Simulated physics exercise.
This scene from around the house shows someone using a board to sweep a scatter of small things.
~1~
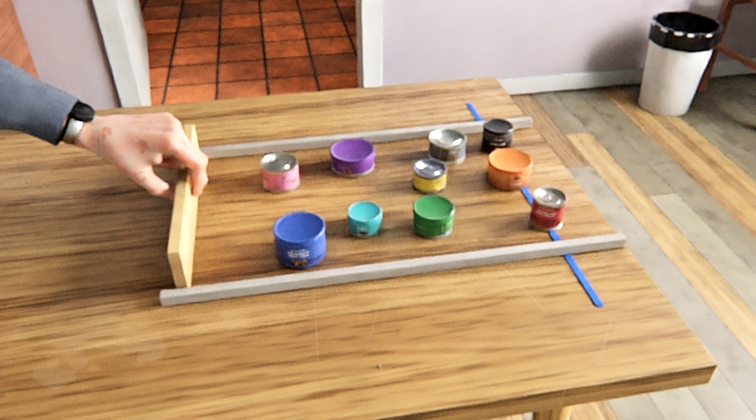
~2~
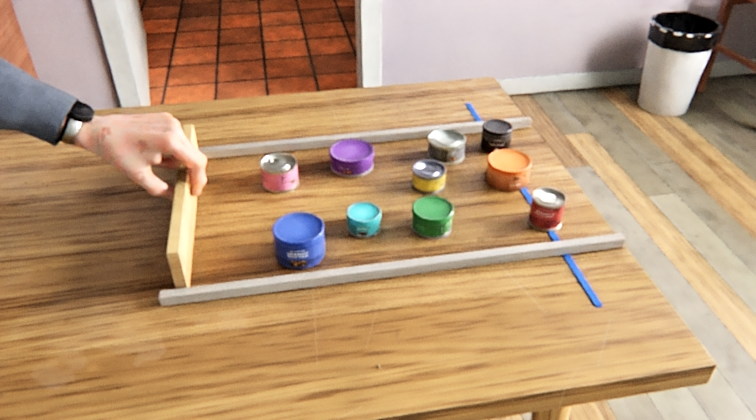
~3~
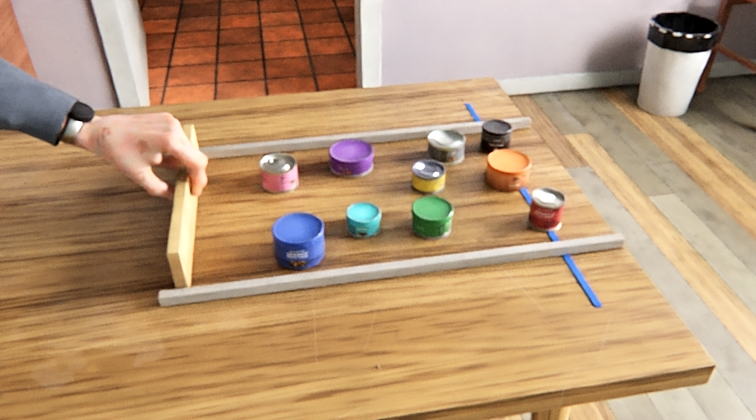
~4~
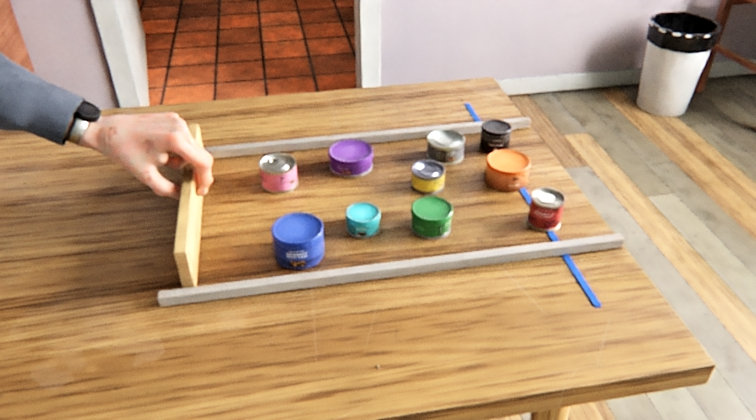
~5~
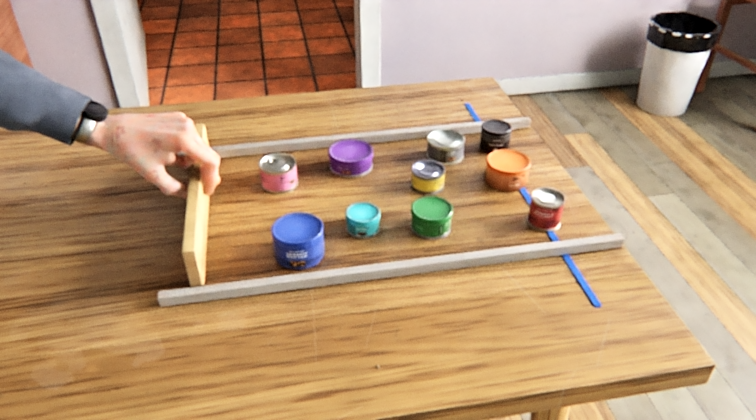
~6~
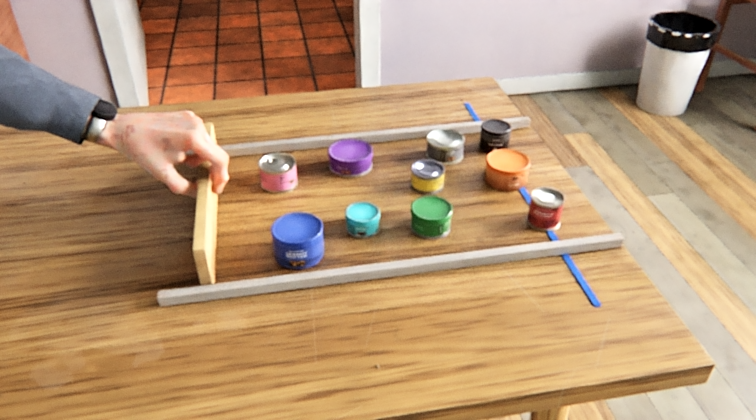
A hand slides a wooden board slightly right toward scattered colourful tins on a table.
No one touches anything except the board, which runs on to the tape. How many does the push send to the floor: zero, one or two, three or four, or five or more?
Well, what drops off the end works out to one or two of them.
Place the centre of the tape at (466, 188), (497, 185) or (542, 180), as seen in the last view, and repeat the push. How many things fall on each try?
The counts come to 0, then 0, then 5.
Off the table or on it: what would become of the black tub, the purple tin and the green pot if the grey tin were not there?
The black tub goes over; the purple tin remains up; the green pot survives.
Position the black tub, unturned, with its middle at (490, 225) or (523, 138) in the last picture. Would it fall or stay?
First spot: Safe; second: Gone.
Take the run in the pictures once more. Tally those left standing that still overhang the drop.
The number would be 3.
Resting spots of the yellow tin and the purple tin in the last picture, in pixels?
In the last picture the yellow tin sits at (533, 172) while the purple tin sits at (512, 133).
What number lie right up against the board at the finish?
The count in contact is 5.
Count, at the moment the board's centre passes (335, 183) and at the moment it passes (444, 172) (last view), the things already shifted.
Up to then 4, and up to the other point 8.
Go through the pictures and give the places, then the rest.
In the first frame, red tin (548, 209); black tub (497, 136); orange tub (509, 169); board (187, 199); tape (520, 182).
In the second frame, black tub (496, 137); grey tin (447, 147).
In the third frame, orange tub (508, 170); pink tin (279, 173).
In the fourth frame, red tin (546, 210); turquoise pot (363, 220).
In the fifth frame, black tub (496, 137); yellow tin (428, 177).
In the sixth frame, red tin (546, 209); black tub (495, 137); orange tub (507, 170); board (208, 197); tape (518, 182).
Early on, none off yet; red tin at rest near (546, 209); black tub at rest near (495, 137); orange tub at rest near (507, 170).
A while later, none off yet; red tin at rest near (546, 209); black tub at rest near (498, 136); orange tub at rest near (507, 170).
Finally, the number that fall off is one or two; lost, black tub and red tin.
